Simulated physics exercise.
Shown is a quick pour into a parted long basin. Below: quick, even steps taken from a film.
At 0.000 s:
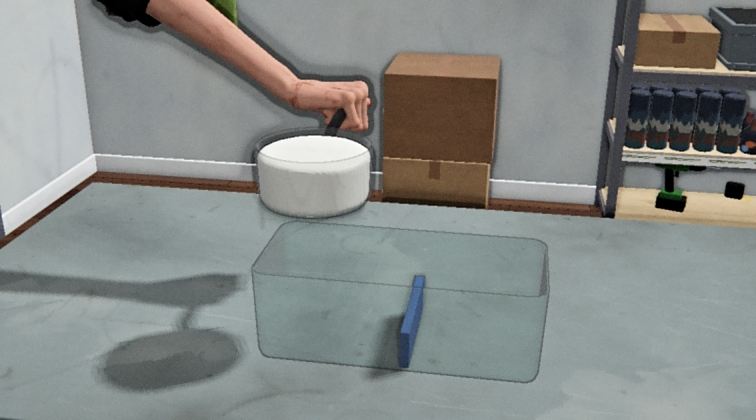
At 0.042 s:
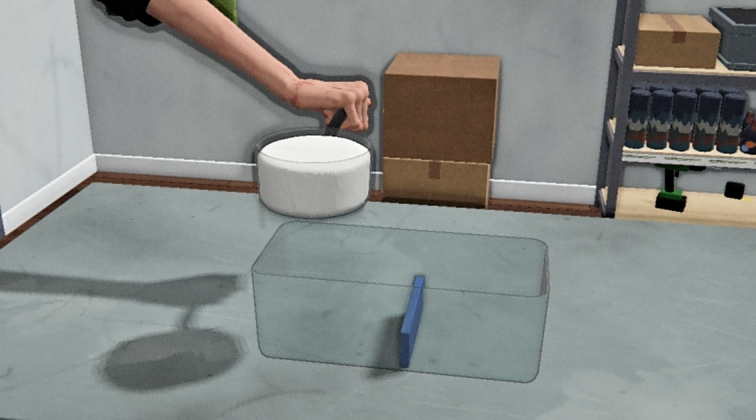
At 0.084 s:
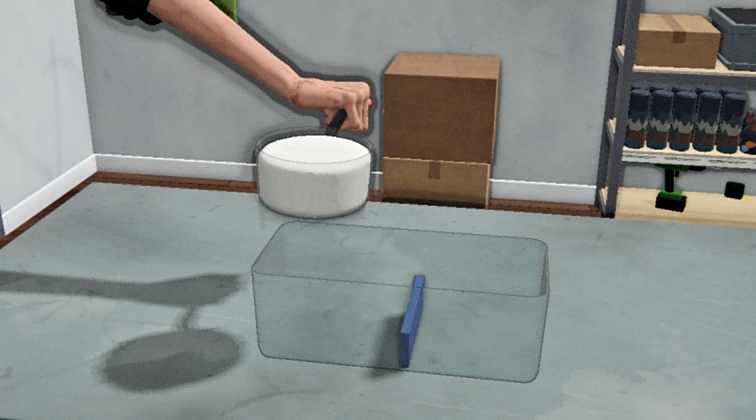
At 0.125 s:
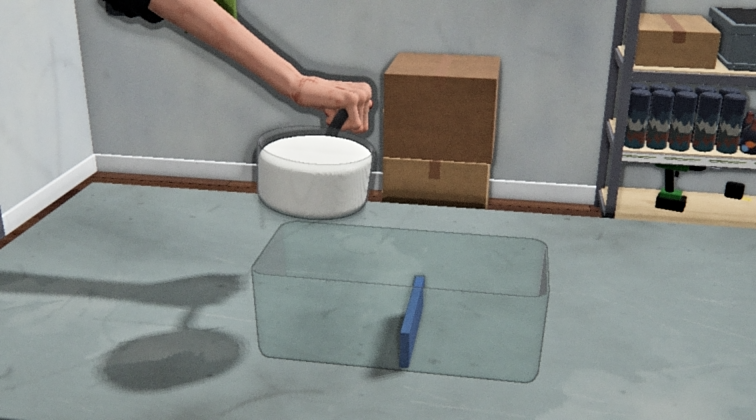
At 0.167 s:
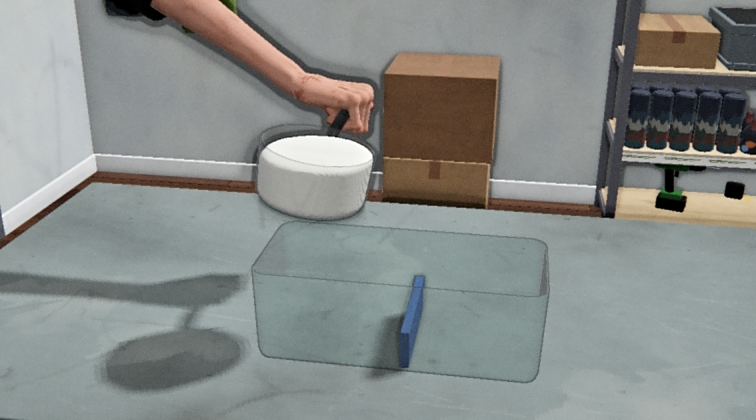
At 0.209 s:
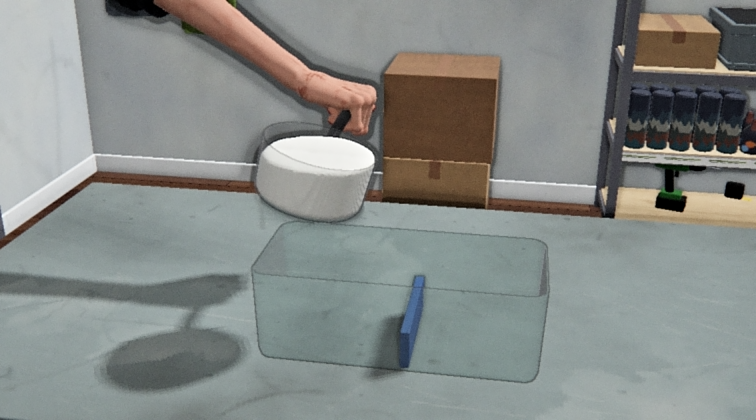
A hand holds a white pot of milk above a clear divided basin, tilting it slightly rightward.
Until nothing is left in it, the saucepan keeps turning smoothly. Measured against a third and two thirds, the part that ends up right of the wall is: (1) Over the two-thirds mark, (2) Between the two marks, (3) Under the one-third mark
2, between the two marks.
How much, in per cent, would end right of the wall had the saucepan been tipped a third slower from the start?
Some 60 per cent.
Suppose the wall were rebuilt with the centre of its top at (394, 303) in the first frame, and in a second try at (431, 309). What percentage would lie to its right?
70 % and 20 %, roughly.
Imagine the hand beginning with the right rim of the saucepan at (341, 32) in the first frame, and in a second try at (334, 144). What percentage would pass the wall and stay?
It comes to about 50 %, followed by about 5 %.
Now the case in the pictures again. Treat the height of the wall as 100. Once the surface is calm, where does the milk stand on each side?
The left reaches some 30 %, the right about 40 %.
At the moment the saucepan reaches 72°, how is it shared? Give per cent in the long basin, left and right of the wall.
The left part holds close to 5 per cent, the right part close to 15.
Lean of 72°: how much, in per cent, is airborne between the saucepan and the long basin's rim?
It's close to 30 %.
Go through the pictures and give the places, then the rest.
It leans 0°; its right rim is at (371, 149); the milk meets the walls at (262, 149) and (369, 155); the long basin's rim runs from (267, 246) to (547, 269); the wall's top is at (413, 304), in the first frame.
It leans 1°; its right rim is at (371, 150); the milk meets the walls at (262, 148) and (370, 156), in the second frame.
It leans 2°; its right rim is at (372, 151); the milk meets the walls at (262, 147) and (371, 156), in the third frame.
It leans 5°; its right rim is at (373, 154); the milk meets the walls at (263, 148) and (371, 156), in the fourth frame.
It leans 9°; its right rim is at (374, 158); the milk meets the walls at (264, 148) and (373, 157), in the fifth frame.
It leans 14°; its right rim is at (375, 164); the milk meets the walls at (264, 149) and (375, 159), in the sixth frame.
A moment on, the saucepan is tipped part way and 51 per cent is still to pour, 4 is left of the wall and 14 right of it.
Next, the saucepan is tipped on its side and 10 per cent is still to pour, 33 is left of the wall and 52 right of it.
Then the saucepan is tipped right over and 1 per cent is still to pour, 45 is left of the wall and 52 right of it.
Later the saucepan is tipped right over and 0 per cent is still to pour, 47 is left of the wall and 52 right of it.
In the end 48 per cent lies left of the wall, 52 right of it and 1 outside.
